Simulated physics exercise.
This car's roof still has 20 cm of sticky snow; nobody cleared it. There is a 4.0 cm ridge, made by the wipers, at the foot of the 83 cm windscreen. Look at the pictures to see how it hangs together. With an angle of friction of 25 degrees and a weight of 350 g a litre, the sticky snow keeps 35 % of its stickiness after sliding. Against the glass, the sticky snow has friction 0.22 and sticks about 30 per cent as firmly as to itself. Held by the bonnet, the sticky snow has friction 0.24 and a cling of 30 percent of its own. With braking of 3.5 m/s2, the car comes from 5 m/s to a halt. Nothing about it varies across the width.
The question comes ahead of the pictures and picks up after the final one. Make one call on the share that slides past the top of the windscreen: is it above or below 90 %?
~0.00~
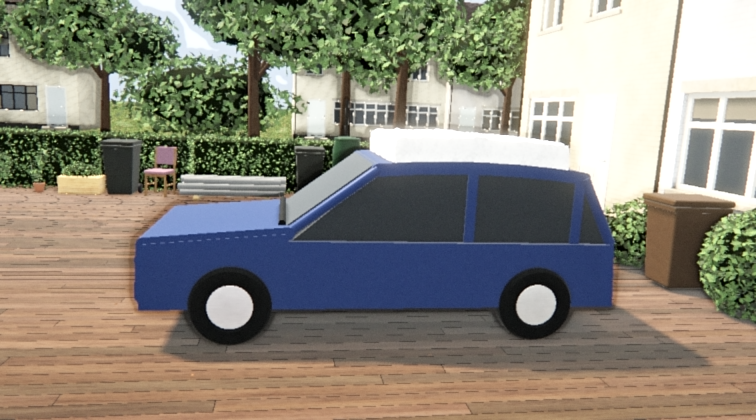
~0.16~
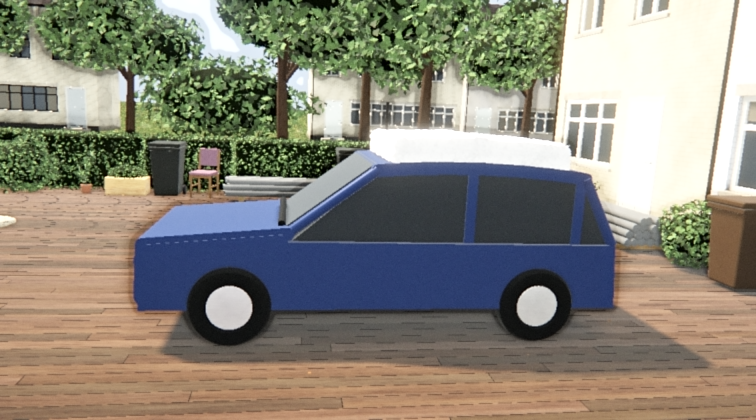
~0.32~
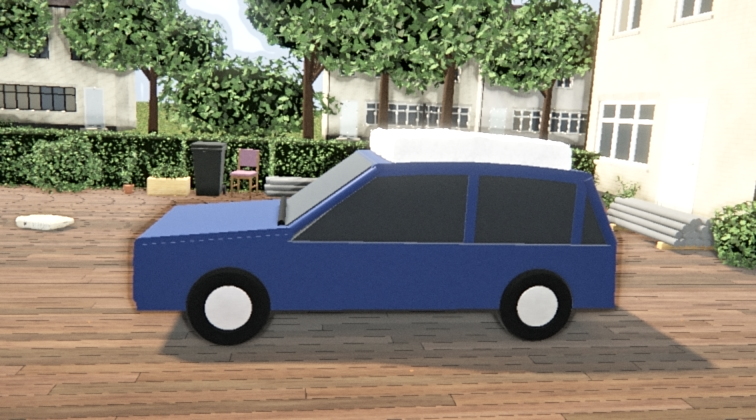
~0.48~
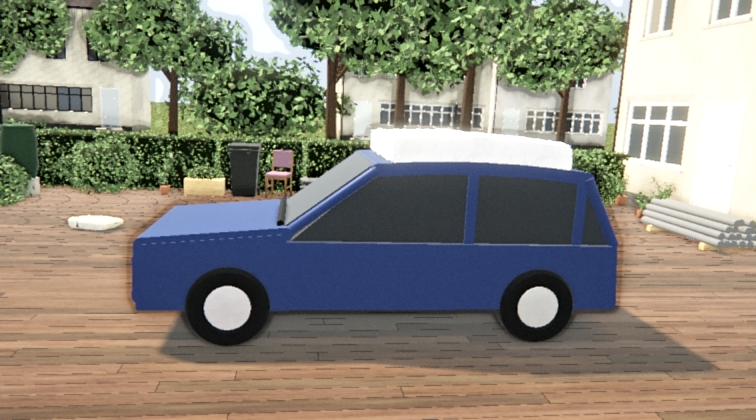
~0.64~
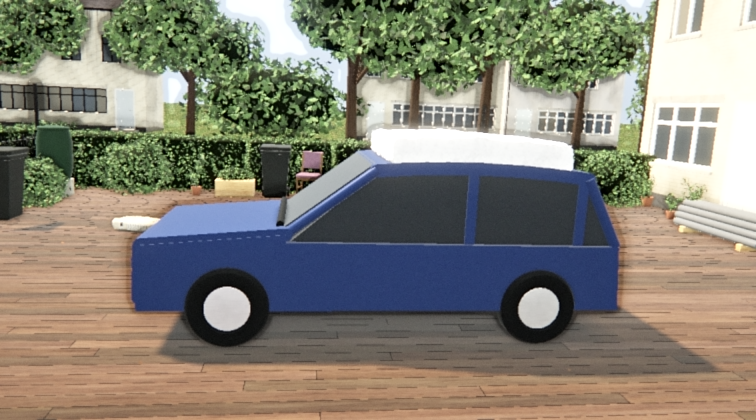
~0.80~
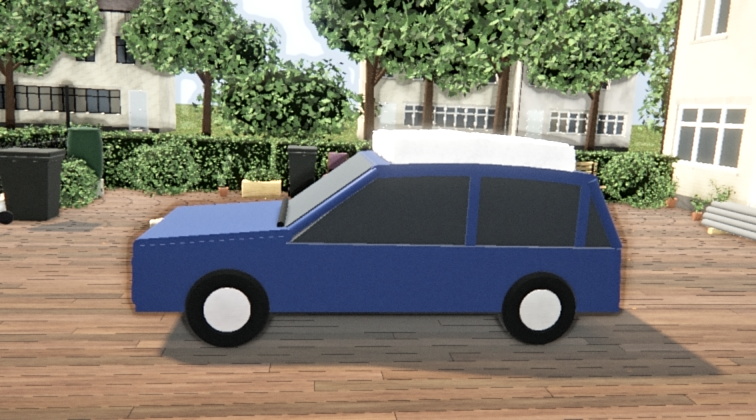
My call: Below.
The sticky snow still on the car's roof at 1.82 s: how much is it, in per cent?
I'd say close to 100 in a hundred.
After 1.27 s, all of the snow is on the roof, none on the glass, none on the bonnet and none has gone off the nose.
After 1.82 s, all of the snow is on the roof, none on the glass, none on the bonnet and none has gone off the nose.
After 2.38 s, all of the snow is on the roof, none on the glass, none on the bonnet and none has gone off the nose.
After 2.93 s, all of the snow is on the roof, none on the glass, none on the bonnet and none has gone off the nose.
After 3.03 s, at the end, all of the snow is on the roof, none on the glass, none on the bonnet and none has gone off the nose.
